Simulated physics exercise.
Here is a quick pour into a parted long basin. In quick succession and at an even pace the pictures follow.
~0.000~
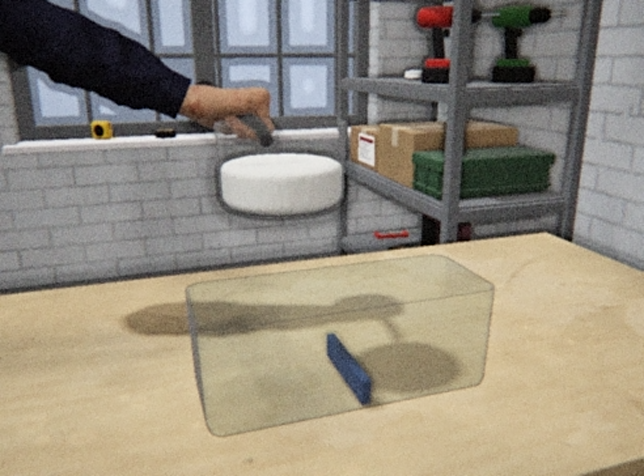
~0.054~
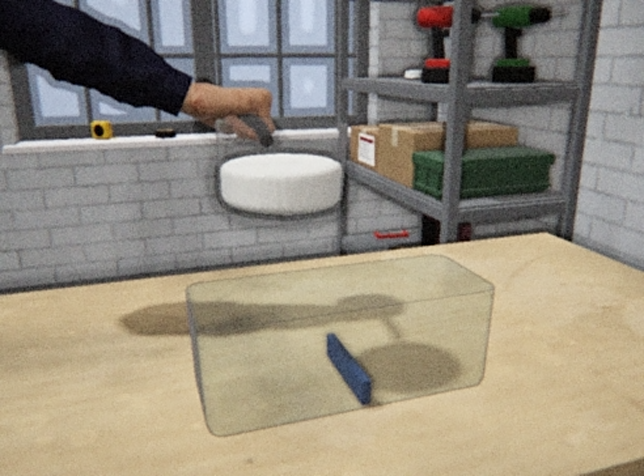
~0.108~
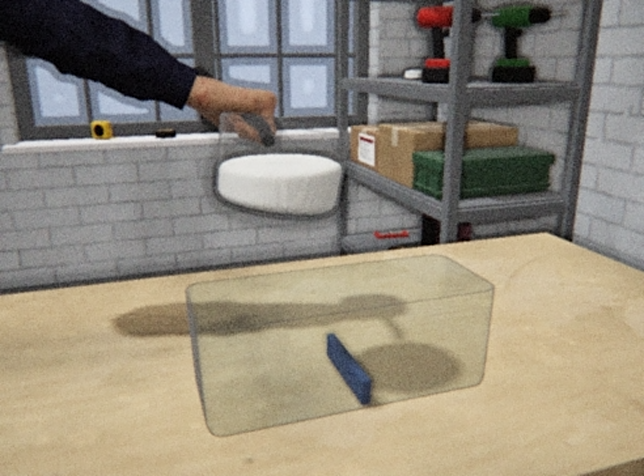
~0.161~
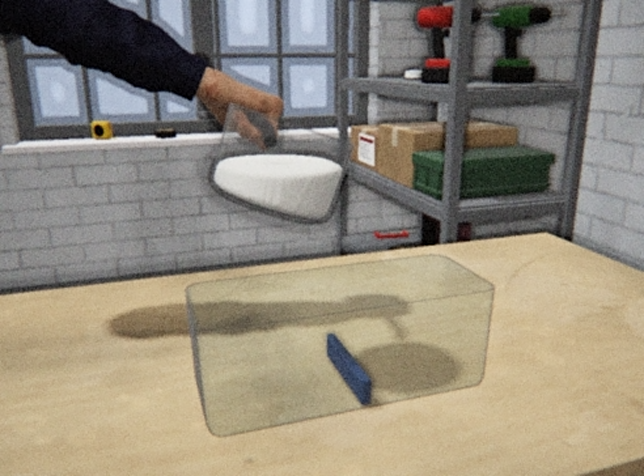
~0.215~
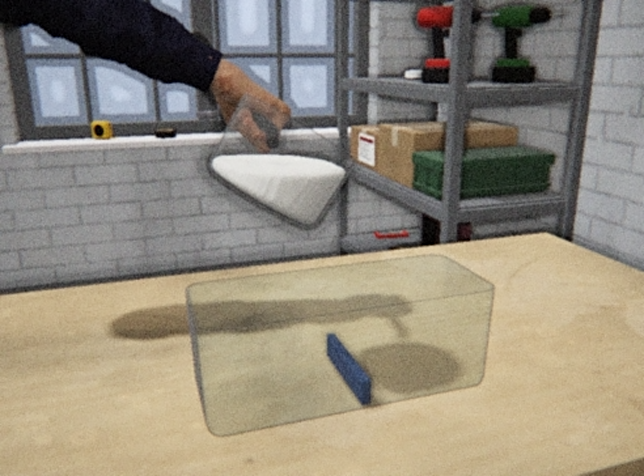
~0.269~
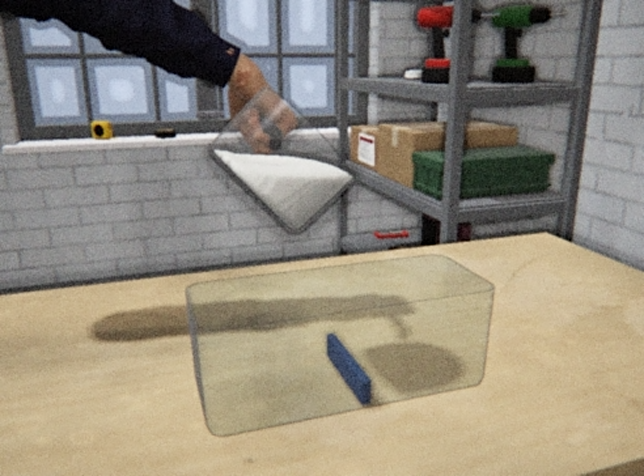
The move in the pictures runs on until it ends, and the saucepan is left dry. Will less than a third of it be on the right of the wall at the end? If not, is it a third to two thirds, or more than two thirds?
The portion right of the wall will surpass two thirds.
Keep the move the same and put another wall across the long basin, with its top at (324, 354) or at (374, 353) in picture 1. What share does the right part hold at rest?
Note: Roughly 90 % in case one, 40 % in case two.
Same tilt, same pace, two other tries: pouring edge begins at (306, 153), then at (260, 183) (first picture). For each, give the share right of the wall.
Estimate: 30 per cent, then 20 per cent.
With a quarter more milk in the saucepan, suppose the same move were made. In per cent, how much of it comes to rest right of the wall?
80 per cent.
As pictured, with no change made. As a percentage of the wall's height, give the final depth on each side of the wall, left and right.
Left side 10 percent, right side 70 percent.
A moment on, the saucepan is tipped right over and 29 per cent is still to pour, 0 is left of the wall and 25 right of it.
Next, the saucepan is tipped right over and 6 per cent is still to pour, 11 is left of the wall and 72 right of it.
Then the saucepan is tipped right over and 0 per cent is still to pour, 11 is left of the wall and 85 right of it.
Later the saucepan is tipped right over and 0 per cent is still to pour, 12 is left of the wall and 86 right of it.
Finally, 12 per cent lies left of the wall, 86 right of it and 2 outside.
